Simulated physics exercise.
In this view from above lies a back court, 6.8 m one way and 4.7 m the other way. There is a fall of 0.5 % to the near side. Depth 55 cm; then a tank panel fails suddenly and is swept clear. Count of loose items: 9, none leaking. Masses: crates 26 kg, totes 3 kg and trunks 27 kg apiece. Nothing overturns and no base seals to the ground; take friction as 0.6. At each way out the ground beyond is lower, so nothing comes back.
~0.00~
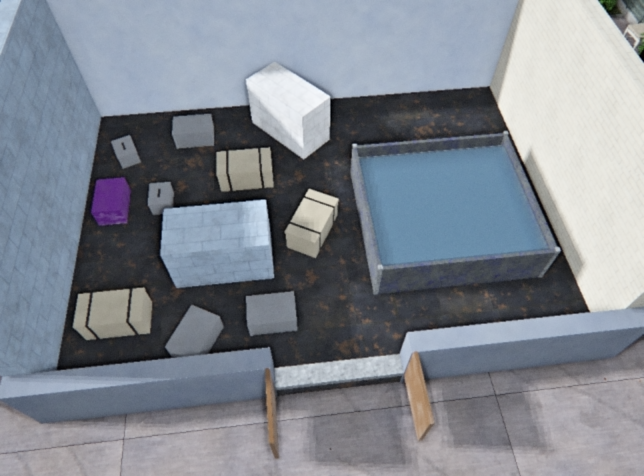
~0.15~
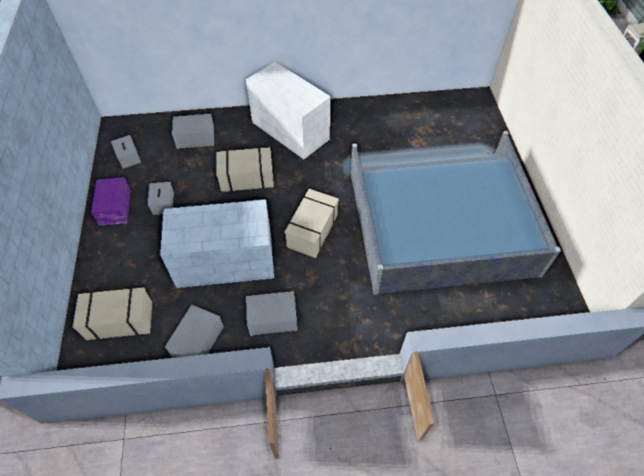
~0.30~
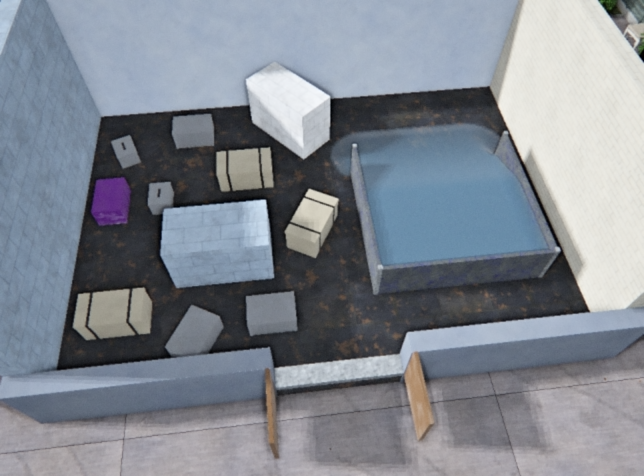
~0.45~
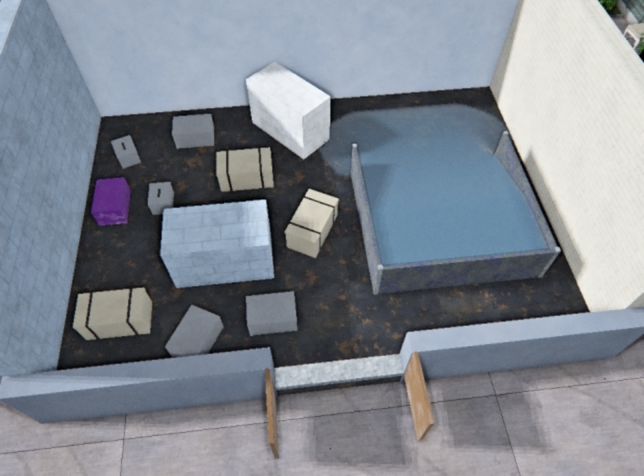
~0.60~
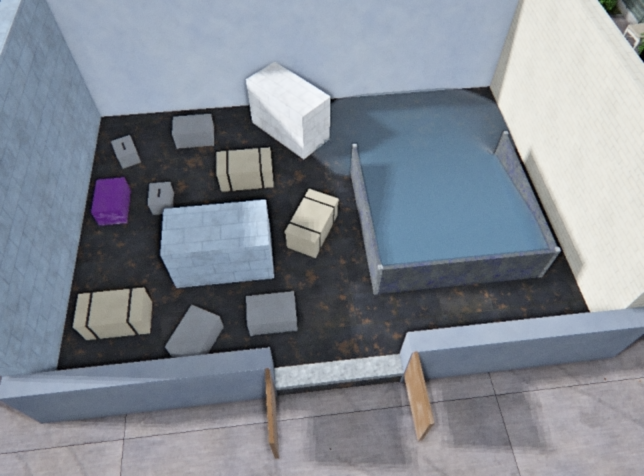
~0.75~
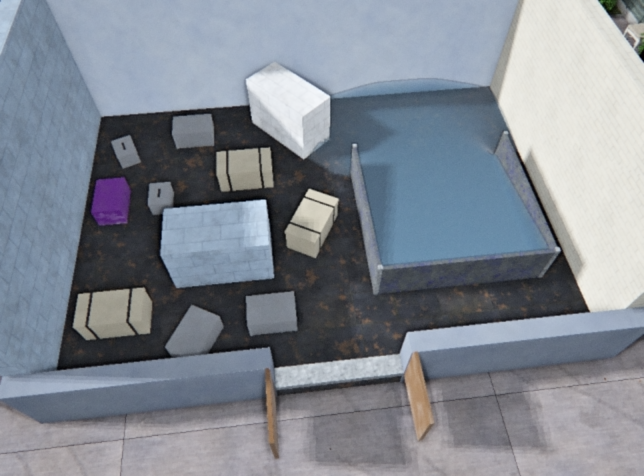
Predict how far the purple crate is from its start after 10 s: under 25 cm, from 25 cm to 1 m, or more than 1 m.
Result: Near standstill.
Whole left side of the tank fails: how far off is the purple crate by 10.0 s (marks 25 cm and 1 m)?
Result: Purple crate displaced far.
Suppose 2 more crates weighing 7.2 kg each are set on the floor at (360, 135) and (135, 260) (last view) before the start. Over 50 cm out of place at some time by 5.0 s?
Order kept: Exceeds it, falls short.
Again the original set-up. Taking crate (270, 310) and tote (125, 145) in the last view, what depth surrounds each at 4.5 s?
Around 3 cm and 2 cm.
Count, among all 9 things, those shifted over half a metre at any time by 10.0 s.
The count comes to 2.
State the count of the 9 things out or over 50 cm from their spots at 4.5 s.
0.
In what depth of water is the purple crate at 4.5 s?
I'd put it at about 3 cm.
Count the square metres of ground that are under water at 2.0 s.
Near 12.0 m2 in all.
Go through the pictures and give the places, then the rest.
The first picture shows the purple crate at (108, 195), on the bottom; water covers 4.3 m2; 0 of 9 have shifted.
The second picture shows the purple crate at (108, 195) rests on the ground; 5.4 m2 under water; 0 of 9 have shifted.
The third picture shows the purple crate at (108, 195) rests on the ground; 6.6 m2 under water; 0 of 9 have shifted.
The fourth picture shows the purple crate at (108, 195) rests on the ground; water covers 8.2 m2; 0 of 9 have shifted.
The fifth picture shows the purple crate at (108, 195), on the bottom; water covers 9.6 m2; 0 of 9 have shifted.
The sixth picture shows the purple crate at (108, 195) rests on the ground; water covers 10.0 m2; 0 of 9 have shifted.
After 2.0 s the purple crate is near (108, 195), 0.0 m from its start, aground; 0 of 9 are out; 0 afloat.
After 4.5 s the purple crate is near (108, 195), 0.0 m from its start, aground; 0 of 9 are out; 0 afloat.
After 7.0 s the purple crate is near (108, 195), 0.0 m from its start, aground; 0 of 9 are out; 3 afloat.
After 10.0 s the purple crate is near (108, 195), 0.0 m from its start, aground; 0 of 9 are out; 2 afloat.
